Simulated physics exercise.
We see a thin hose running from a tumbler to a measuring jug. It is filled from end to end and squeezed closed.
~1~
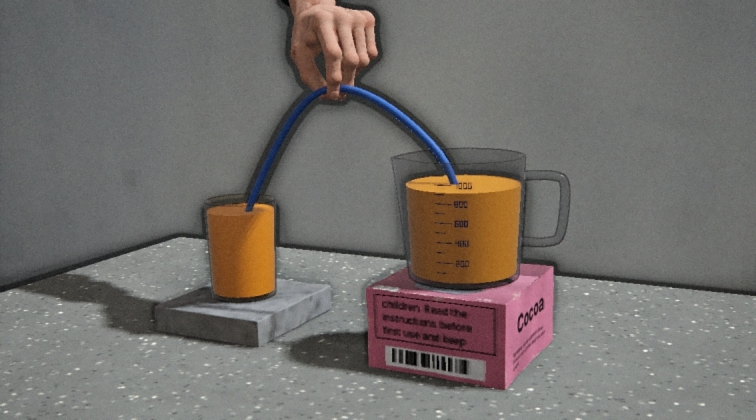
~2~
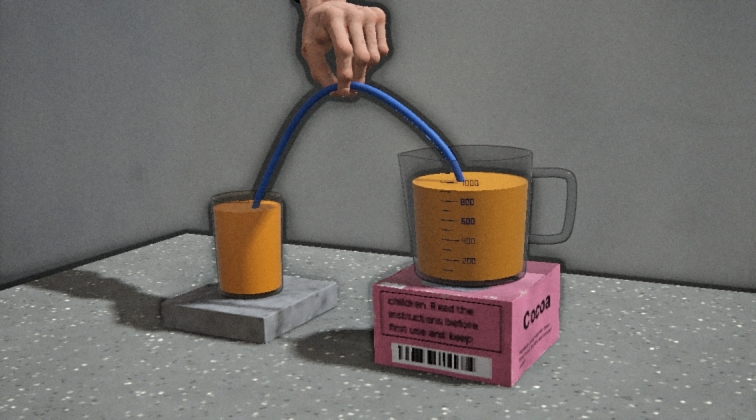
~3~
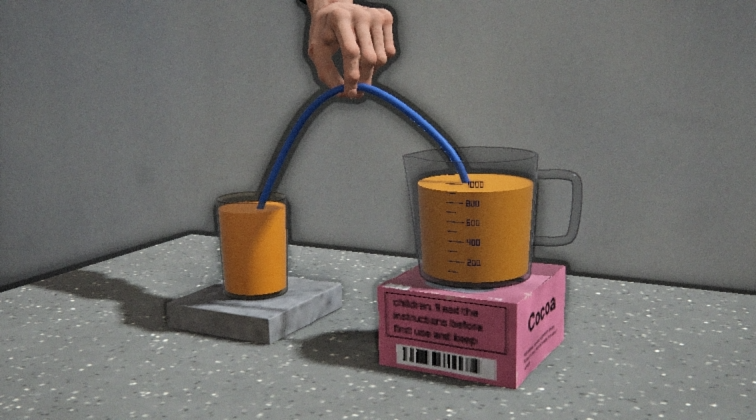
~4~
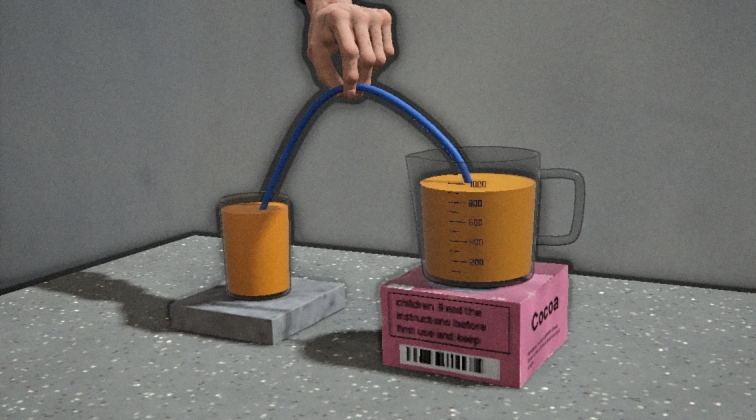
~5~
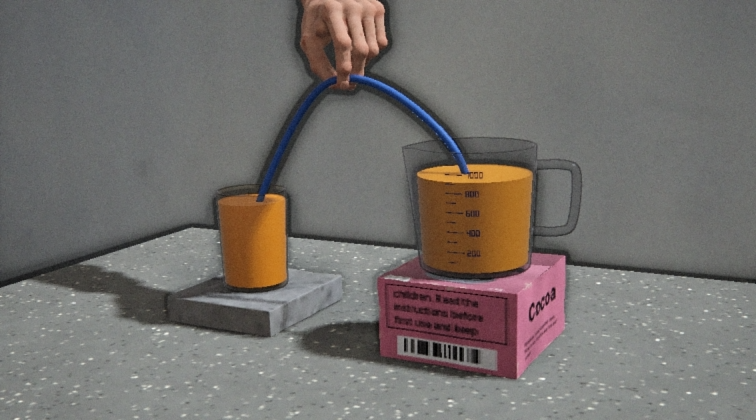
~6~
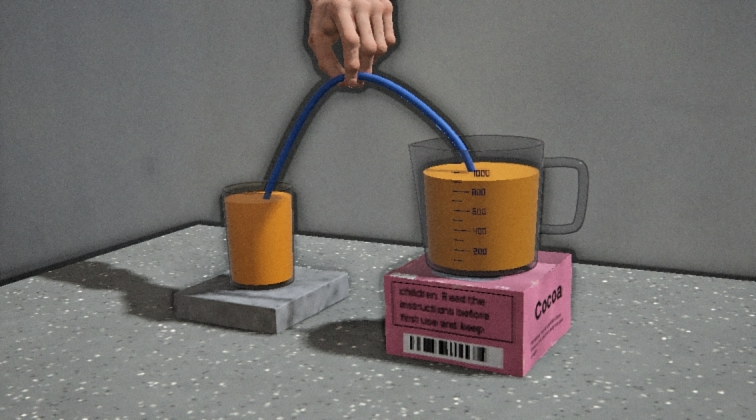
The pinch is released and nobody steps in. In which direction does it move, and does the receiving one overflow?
It flows leftwards, and the one that fills overflows.
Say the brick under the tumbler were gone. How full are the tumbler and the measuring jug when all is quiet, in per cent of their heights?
Near 100 and 20 in a hundred.
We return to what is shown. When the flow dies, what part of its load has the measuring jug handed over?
I make it 40 per cent.
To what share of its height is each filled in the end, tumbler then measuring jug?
First 100 %, second 45 %.
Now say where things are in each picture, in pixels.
In the first picture, still shut; tumbler (242, 244) nearly full, up on the brick; measuring jug (463, 212) about three quarters full, up on the packet.
In the second picture, the hose is pinched; tumbler nearly full, surface at (247, 207); measuring jug about three quarters full, surface at (470, 182).
In the third picture, nothing flows; tumbler (254, 242) nearly full; measuring jug (475, 211) about three quarters full.
In the fourth picture, fingers on the hose; tumbler nearly full, surface at (255, 209); measuring jug about three quarters full, surface at (478, 183).
In the fifth picture, still shut; tumbler (254, 235) nearly full, up on the brick; measuring jug (474, 202) about three quarters full, up on the packet.
In the sixth picture, the hose is pinched; tumbler nearly full, surface at (258, 198); measuring jug about three quarters full, surface at (481, 172).
Shortly, the tumbler is full to the brim; the measuring jug is about two thirds full; the lower one has lost some.
Then, the tumbler is full to the brim; the measuring jug is about half full; the lower one has lost some.
At the finish, the tumbler is full to the brim; the measuring jug is about half full; the lower one has lost some; the two surfaces are level.
